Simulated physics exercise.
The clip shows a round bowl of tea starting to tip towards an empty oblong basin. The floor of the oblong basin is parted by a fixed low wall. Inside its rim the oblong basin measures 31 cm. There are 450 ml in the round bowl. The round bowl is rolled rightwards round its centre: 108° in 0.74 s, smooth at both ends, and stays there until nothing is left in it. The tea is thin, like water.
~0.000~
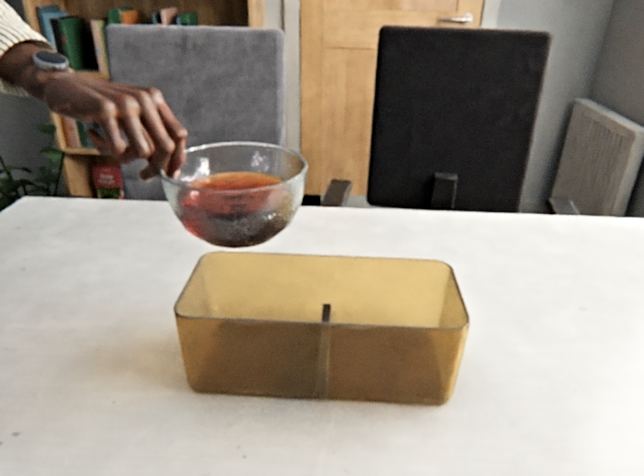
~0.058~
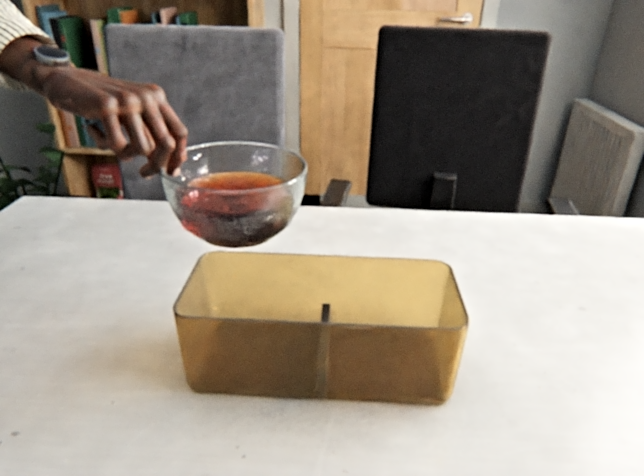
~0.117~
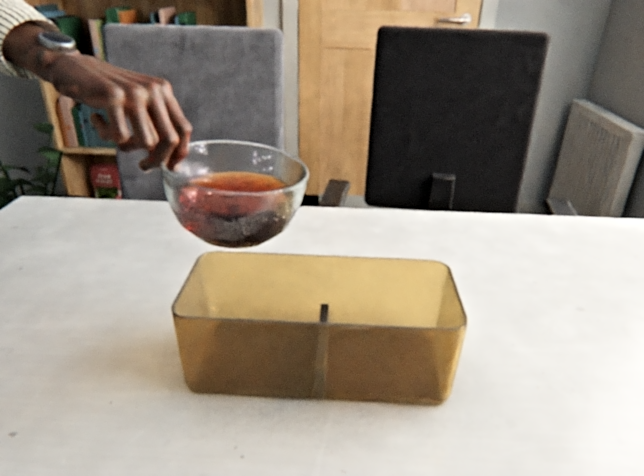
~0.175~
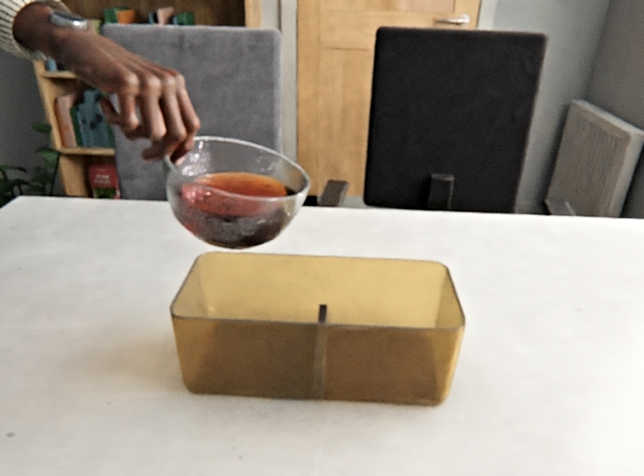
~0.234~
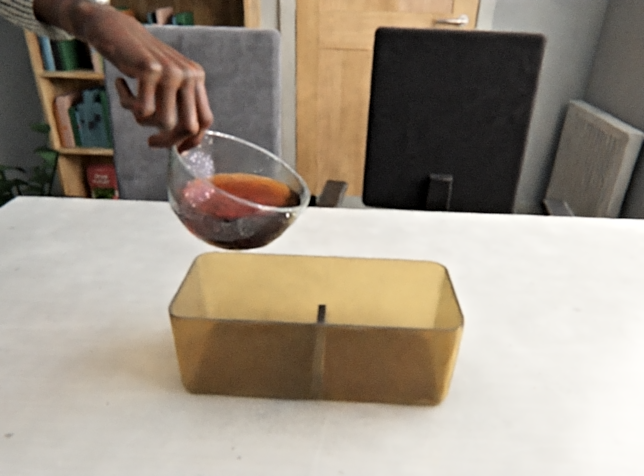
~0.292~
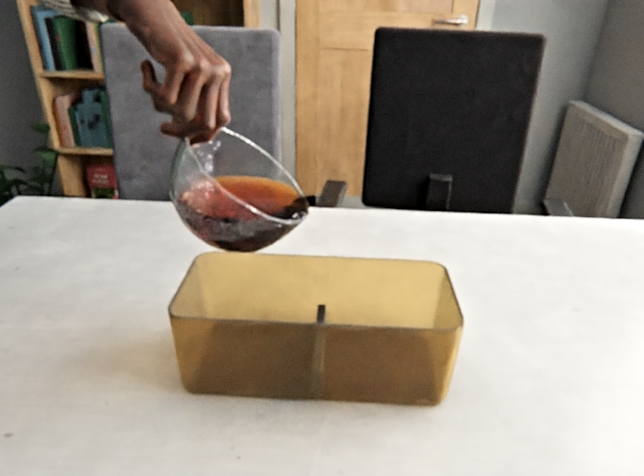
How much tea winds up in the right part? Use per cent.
About 59 per cent.
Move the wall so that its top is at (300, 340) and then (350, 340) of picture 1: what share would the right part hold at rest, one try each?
In turn about 80 and 20 per cent.
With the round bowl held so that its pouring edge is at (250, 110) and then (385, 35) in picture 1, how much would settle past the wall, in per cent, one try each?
In turn about 10 and 80 per cent.
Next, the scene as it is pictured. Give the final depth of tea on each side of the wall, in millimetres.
Some 10 mm on the left and 14 mm on the right.
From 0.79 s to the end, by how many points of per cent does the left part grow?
About 3 per cent.
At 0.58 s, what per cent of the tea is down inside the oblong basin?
About 52 per cent.
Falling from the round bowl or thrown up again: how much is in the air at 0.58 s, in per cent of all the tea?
About 26 per cent.
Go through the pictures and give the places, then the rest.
It leans 0°; its right rim is at (306, 169); the tea meets the walls at (177, 189) and (300, 193); the oblong basin's rim runs from (189, 282) to (460, 293); the wall's top is at (325, 335), in the first frame.
It leans 2°; its right rim is at (306, 170); the tea meets the walls at (177, 188) and (299, 194), in the second frame.
It leans 7°; its right rim is at (307, 176); the tea meets the walls at (176, 187) and (299, 196), in the third frame.
It leans 14°; its right rim is at (308, 186); the tea meets the walls at (177, 187) and (300, 198), in the fourth frame.
It leans 25°; its right rim is at (308, 199); the tea meets the walls at (177, 188) and (303, 199), in the fifth frame.
It leans 36°; its right rim is at (306, 213); the tea meets the walls at (181, 190) and (301, 202); 1 per cent is over the edge, in the sixth frame.
After 0.58 s the tilt is 95° and 21 per cent is still to pour, 10 is left of the wall and 43 right of it.
After 0.79 s the tilt is 108° and 0 per cent is still to pour, 38 is left of the wall and 59 right of it.
After 1.00 s the tilt is 108° and 0 per cent is still to pour, 40 is left of the wall and 59 right of it.
After 1.24 s the tilt is 108° and 0 per cent is still to pour, 40 is left of the wall and 59 right of it.
In the end 40 per cent lies left of the wall, 59 right of it and 1 outside.
